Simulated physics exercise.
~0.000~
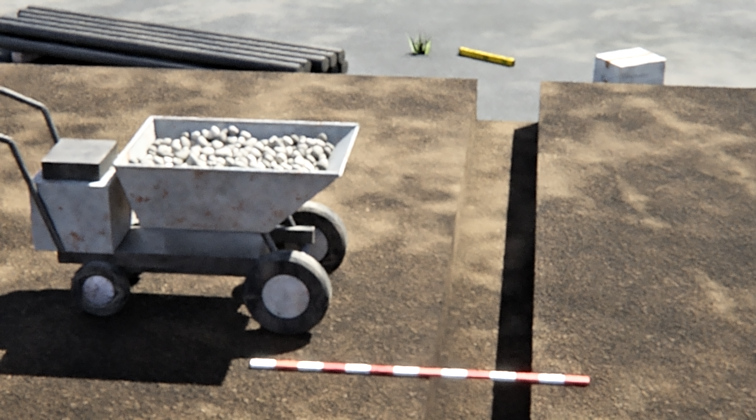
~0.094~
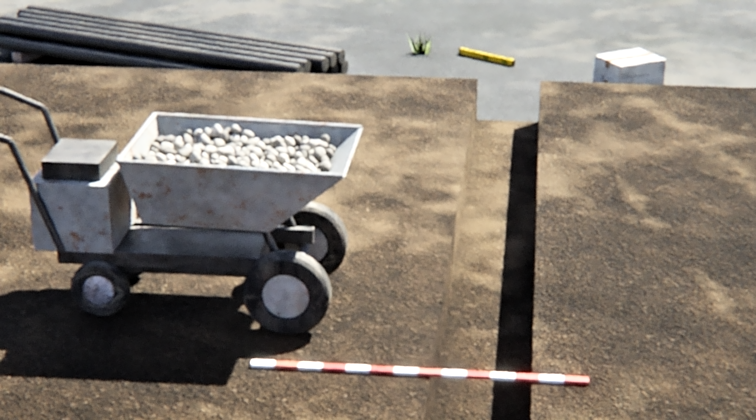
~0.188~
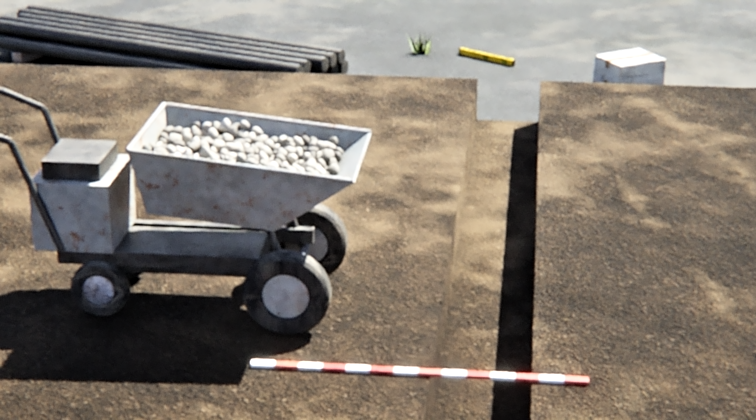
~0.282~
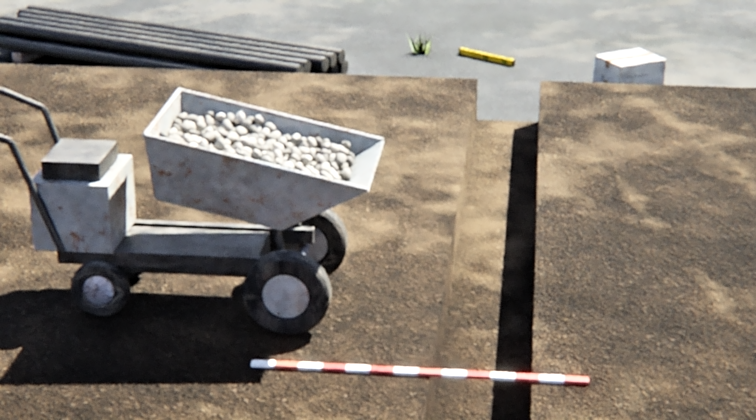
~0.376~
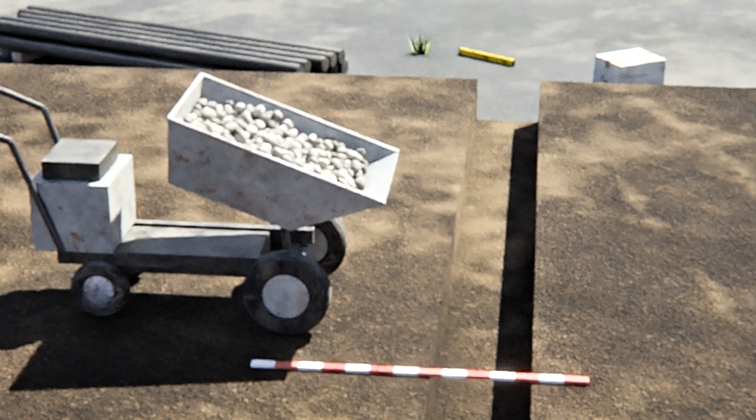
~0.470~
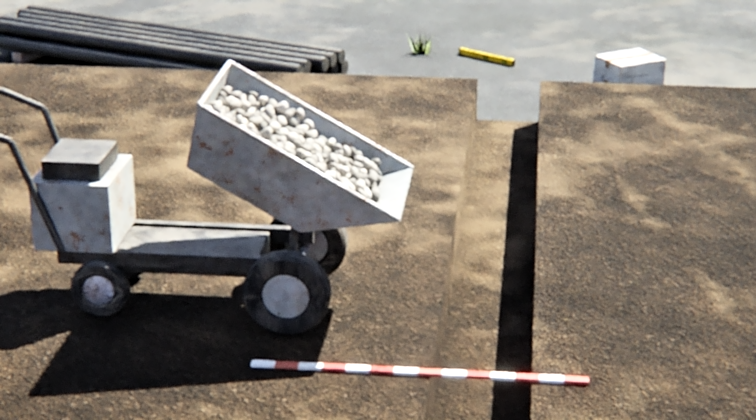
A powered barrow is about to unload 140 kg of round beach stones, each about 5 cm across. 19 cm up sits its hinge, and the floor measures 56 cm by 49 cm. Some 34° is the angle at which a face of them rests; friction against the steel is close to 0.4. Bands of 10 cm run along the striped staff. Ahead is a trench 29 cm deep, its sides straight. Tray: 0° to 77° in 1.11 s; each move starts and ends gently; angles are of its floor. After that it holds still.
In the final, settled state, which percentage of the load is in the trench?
99 per cent is in the trench.
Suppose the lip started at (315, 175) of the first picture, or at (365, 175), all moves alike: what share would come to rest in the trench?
First place: Near 85%; second place: Near 95%.
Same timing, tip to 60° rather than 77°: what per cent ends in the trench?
Some 95% would finish there.
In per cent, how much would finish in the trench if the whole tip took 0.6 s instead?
It would be near 90 percent.
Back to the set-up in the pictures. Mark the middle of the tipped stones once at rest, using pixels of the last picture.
The middle should be near (491, 354).
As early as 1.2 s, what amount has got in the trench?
75 per cent, give or take.
After 0.8 s the floor is at 65°; 99 % in the tray, 1 % in the trench; the foremost stones are at (446, 269).
After 1.2 s the floor is at 77°; 24 % in the tray, 76 % in the trench; the foremost stones are at (528, 346).
After 1.6 s the floor is at 77°; 1 % in the tray, 98 % in the trench, 1 % past the trench; the foremost stones are at (573, 288).
After 3.5 s the floor is at 77°; 0 % in the tray, 99 % in the trench, 1 % past the trench; the foremost stones are at (605, 286).
